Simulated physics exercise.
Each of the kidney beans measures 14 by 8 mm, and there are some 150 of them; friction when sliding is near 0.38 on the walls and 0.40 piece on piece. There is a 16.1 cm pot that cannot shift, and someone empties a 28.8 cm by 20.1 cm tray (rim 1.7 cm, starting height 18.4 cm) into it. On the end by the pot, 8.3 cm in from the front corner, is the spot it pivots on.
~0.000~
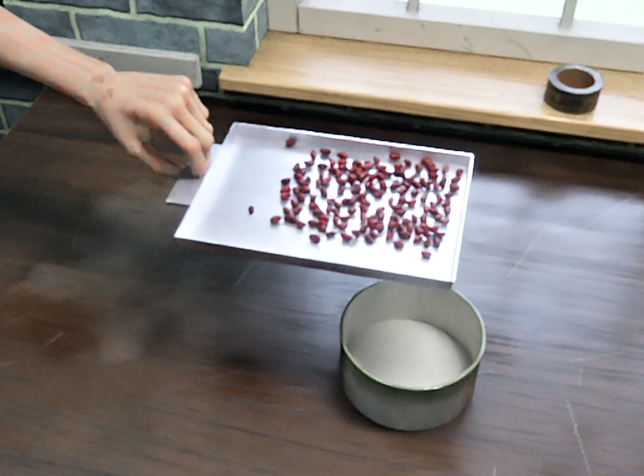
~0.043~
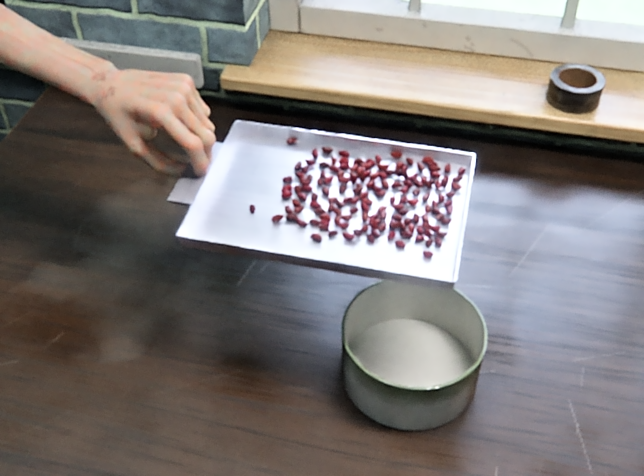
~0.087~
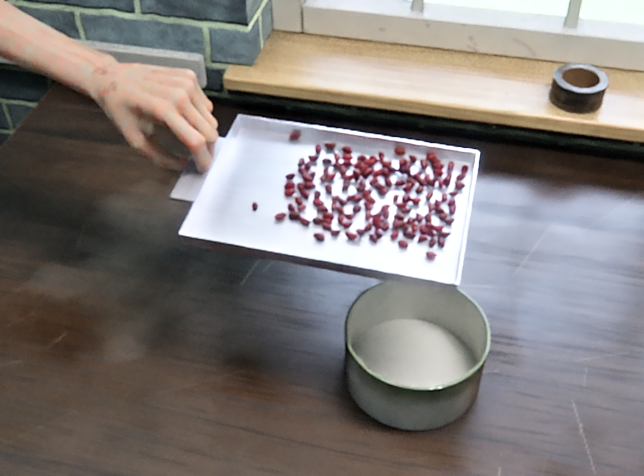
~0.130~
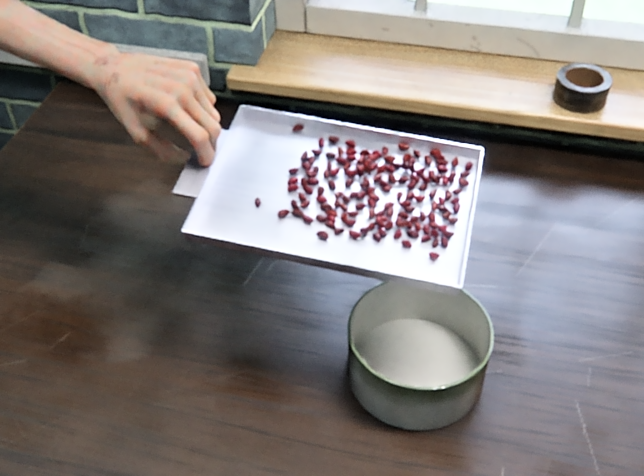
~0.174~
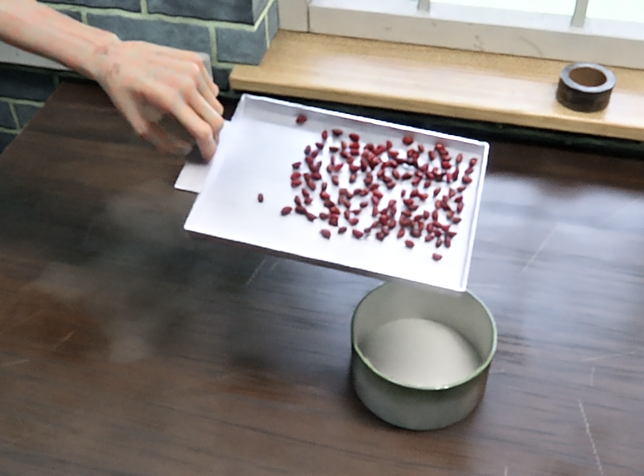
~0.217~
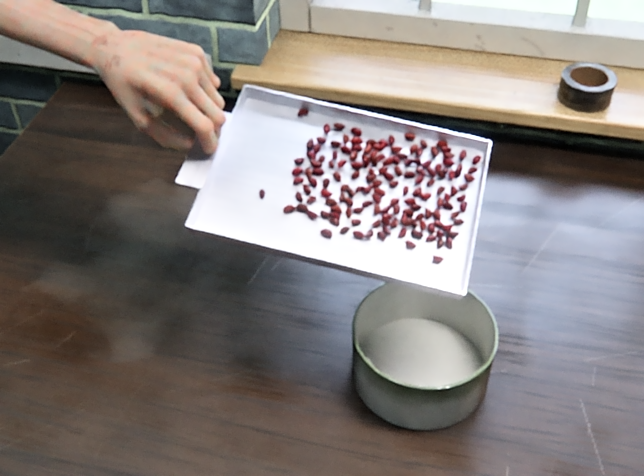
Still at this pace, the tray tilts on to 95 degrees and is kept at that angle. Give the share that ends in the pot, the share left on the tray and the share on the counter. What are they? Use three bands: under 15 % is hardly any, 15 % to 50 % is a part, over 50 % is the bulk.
Shares - pot: The bulk; left on the tray: Hardly any; counter: Hardly any.
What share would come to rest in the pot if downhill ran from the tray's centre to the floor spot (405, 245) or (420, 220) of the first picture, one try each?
Estimate: Some 75 % and some 5 % respectively.
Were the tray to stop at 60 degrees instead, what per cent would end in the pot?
Estimated share: About 35 %.
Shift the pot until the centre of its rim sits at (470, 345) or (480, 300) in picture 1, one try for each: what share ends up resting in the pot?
Estimates: 80 % and 25 %, in that order.
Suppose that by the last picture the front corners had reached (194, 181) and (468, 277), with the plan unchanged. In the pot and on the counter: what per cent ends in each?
Pot 5 % / counter 95 %.
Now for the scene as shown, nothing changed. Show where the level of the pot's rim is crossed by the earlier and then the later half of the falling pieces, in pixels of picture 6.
Near (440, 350) at first, near (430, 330) afterwards.
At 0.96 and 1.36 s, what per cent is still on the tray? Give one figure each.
About 70, 5.
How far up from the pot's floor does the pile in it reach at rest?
About 2.0 centimetres.
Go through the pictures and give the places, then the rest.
Tray tilt 0 degrees, front corners at (178, 234) and (451, 279); middle of the pieces at (362, 196); pot at (412, 329), in the first picture.
Tray tilt 1 degrees, front corners at (180, 233) and (453, 279); middle of the pieces at (364, 195), in the second picture.
Tray tilt 3 degrees, front corners at (182, 232) and (456, 281); middle of the pieces at (367, 193), in the third picture.
Tray tilt 6 degrees, front corners at (185, 229) and (459, 284), lowest corner right front; middle of the pieces at (371, 190), in the fourth picture.
Tray tilt 10 degrees, front corners at (188, 226) and (462, 288), lowest corner right front; middle of the pieces at (375, 187), in the fifth picture.
Tray tilt 14 degrees, front corners at (189, 224) and (463, 291), lowest corner right front; middle of the pieces at (377, 184); pot at (425, 328). Its pace works out near 85 degrees a second, in the sixth picture.
Then, at 0.66 s, tilt 52 degrees; the tray holds 100 %, the pot 0 %.
After 0.96 s, tilt 78 degrees; the tray holds 70 %, the pot 25 %.
After 1.36 s, tilt 95 degrees; the tray holds 5 %, the pot 95 %.
At rest (2.3 s), pot 100 %, tray 0 %, counter 0 %.
